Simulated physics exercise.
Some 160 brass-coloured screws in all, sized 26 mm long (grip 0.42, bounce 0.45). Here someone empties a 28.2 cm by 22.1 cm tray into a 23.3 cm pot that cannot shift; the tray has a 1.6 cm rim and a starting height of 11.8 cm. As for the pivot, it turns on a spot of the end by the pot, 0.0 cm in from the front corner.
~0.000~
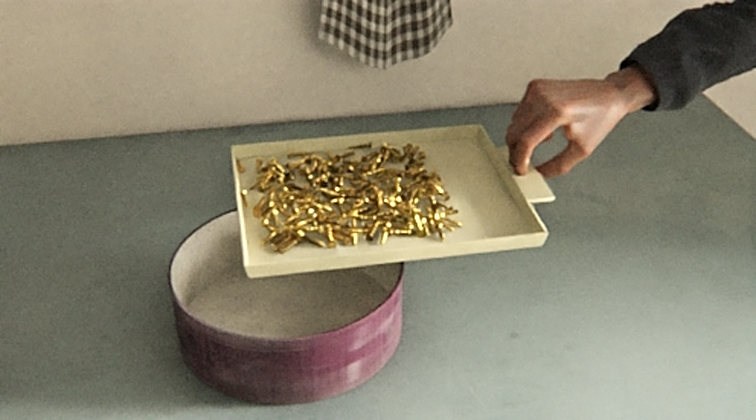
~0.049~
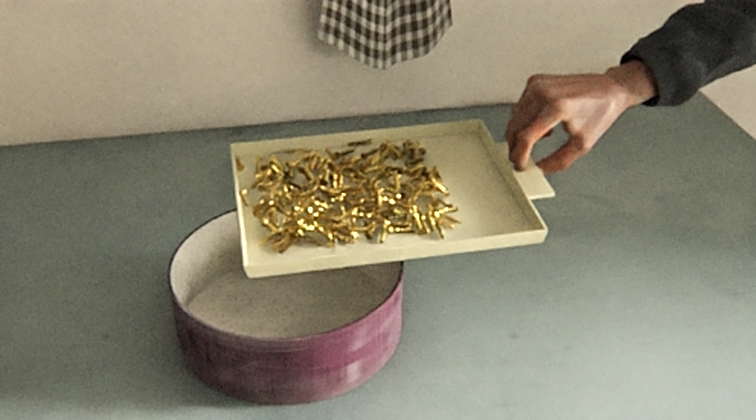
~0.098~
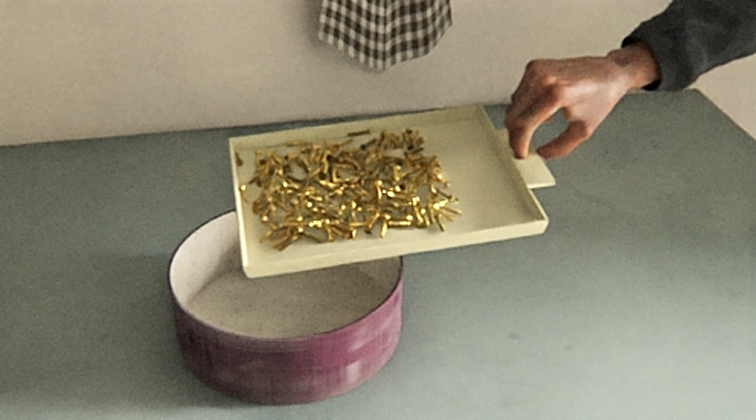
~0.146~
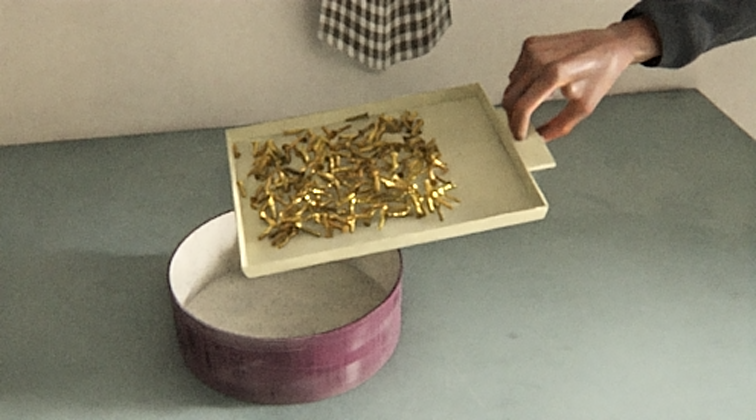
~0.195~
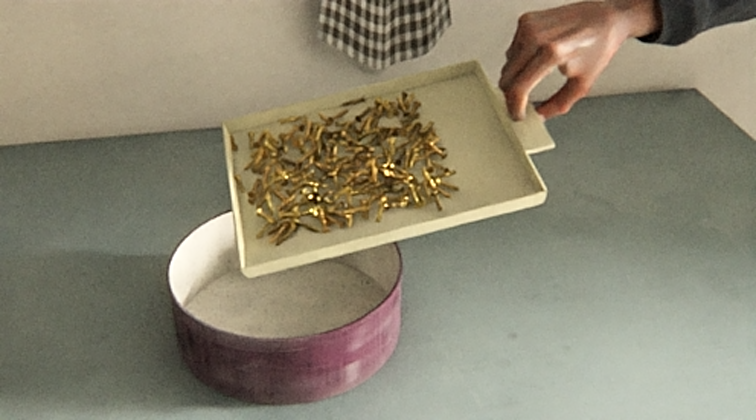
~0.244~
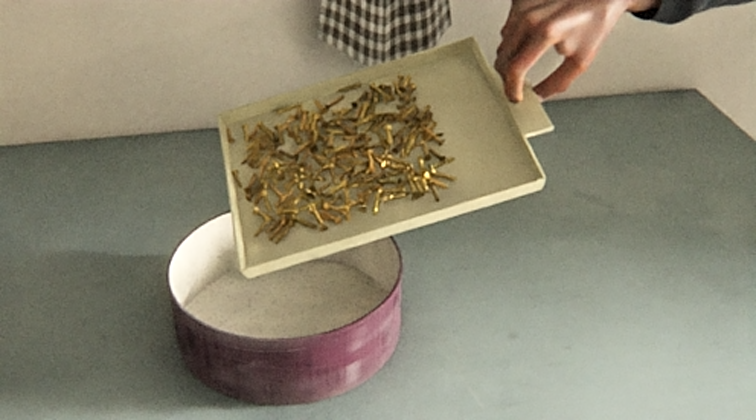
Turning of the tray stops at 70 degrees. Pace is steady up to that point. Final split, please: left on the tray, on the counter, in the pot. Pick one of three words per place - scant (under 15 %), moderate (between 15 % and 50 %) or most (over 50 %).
My call is tray: Scant, counter: Most, pot: Moderate.
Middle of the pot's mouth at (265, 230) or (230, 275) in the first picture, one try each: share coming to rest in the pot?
Roughly 0 and 90 percent.
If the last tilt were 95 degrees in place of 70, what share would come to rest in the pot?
Around 30 per cent, then.
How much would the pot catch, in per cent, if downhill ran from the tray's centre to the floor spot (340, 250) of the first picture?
Estimate: Near 20 per cent.
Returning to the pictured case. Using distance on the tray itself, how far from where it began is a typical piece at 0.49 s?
Displacement on the tray: Roughly 4 cm.
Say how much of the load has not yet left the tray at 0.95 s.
Around 20 percent of it.
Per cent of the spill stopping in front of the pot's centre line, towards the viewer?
Roughly 100 per cent.
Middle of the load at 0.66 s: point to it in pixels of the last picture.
At that time the load is centred around (241, 210).
After 0.49 s, tilt 44 degrees; the tray holds 100 %, the pot 0 %.
After 0.66 s, tilt 62 degrees; the tray holds 95 %, the pot 0 %.
Then, at 0.95 s, tilt 70 degrees; the tray holds 20 %, the pot 25 %.
In the end, at 2.0 s, tray 5 %, counter 60 %, pot 35 %.
